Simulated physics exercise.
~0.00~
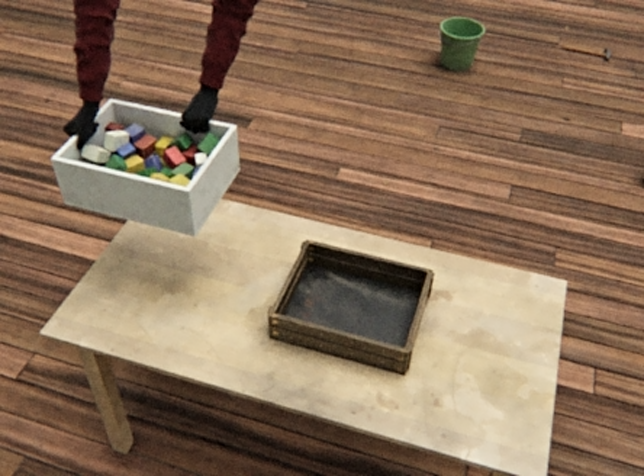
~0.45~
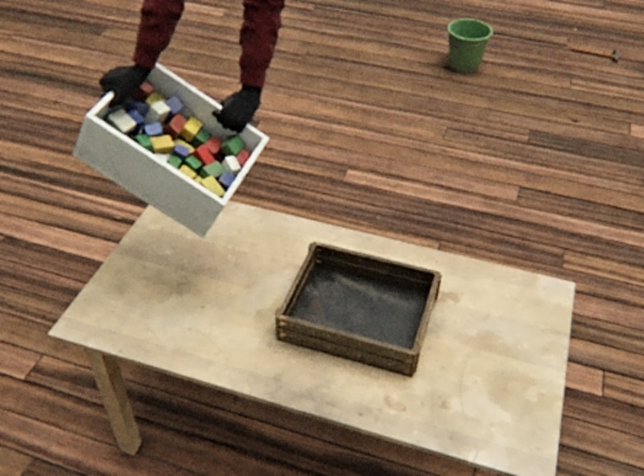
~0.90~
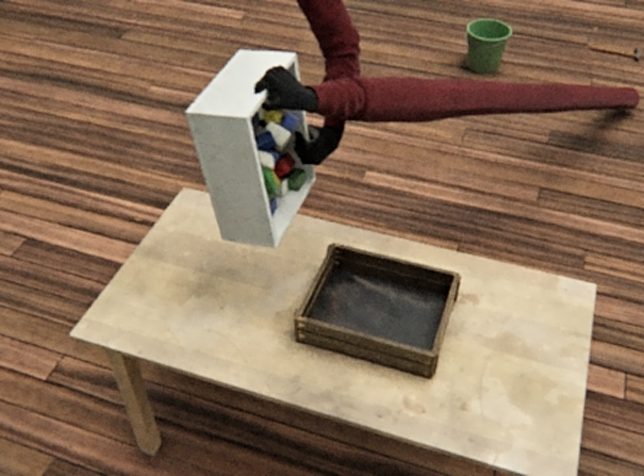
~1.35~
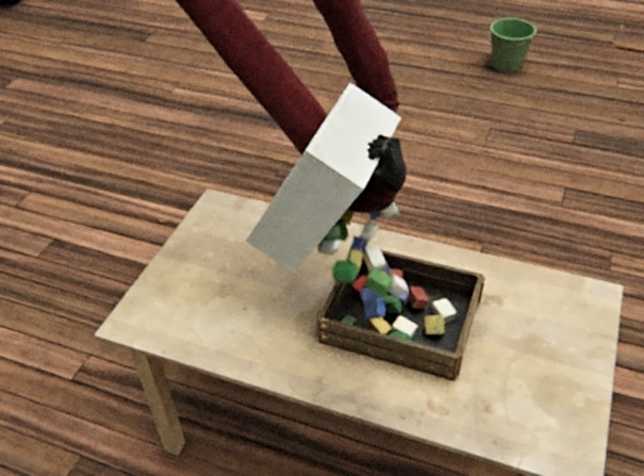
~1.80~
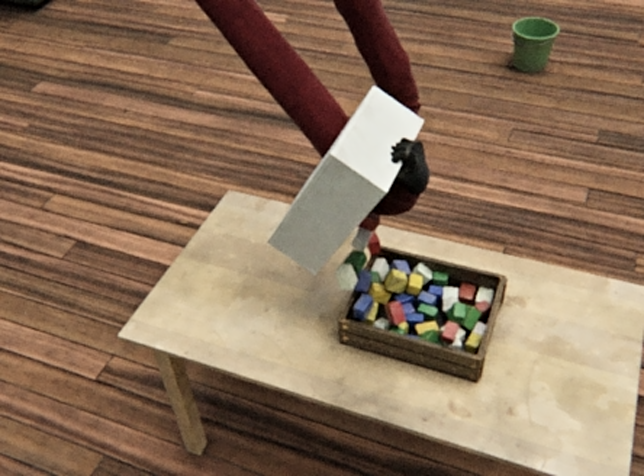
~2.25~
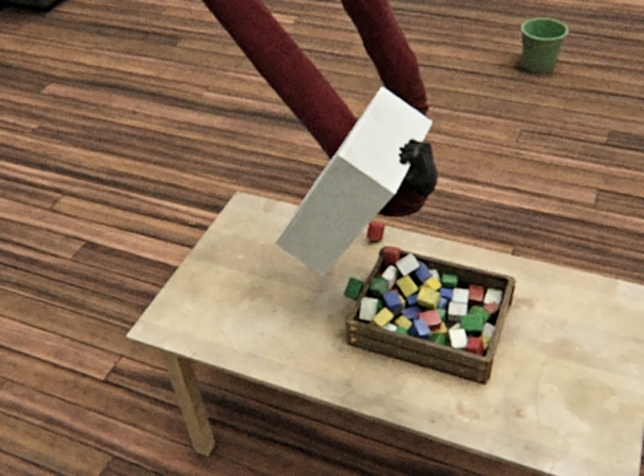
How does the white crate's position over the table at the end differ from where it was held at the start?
At the start the white crate is held above the left end of the table, well away from the tray. By the end it is further right, just above and to the left of the tray.
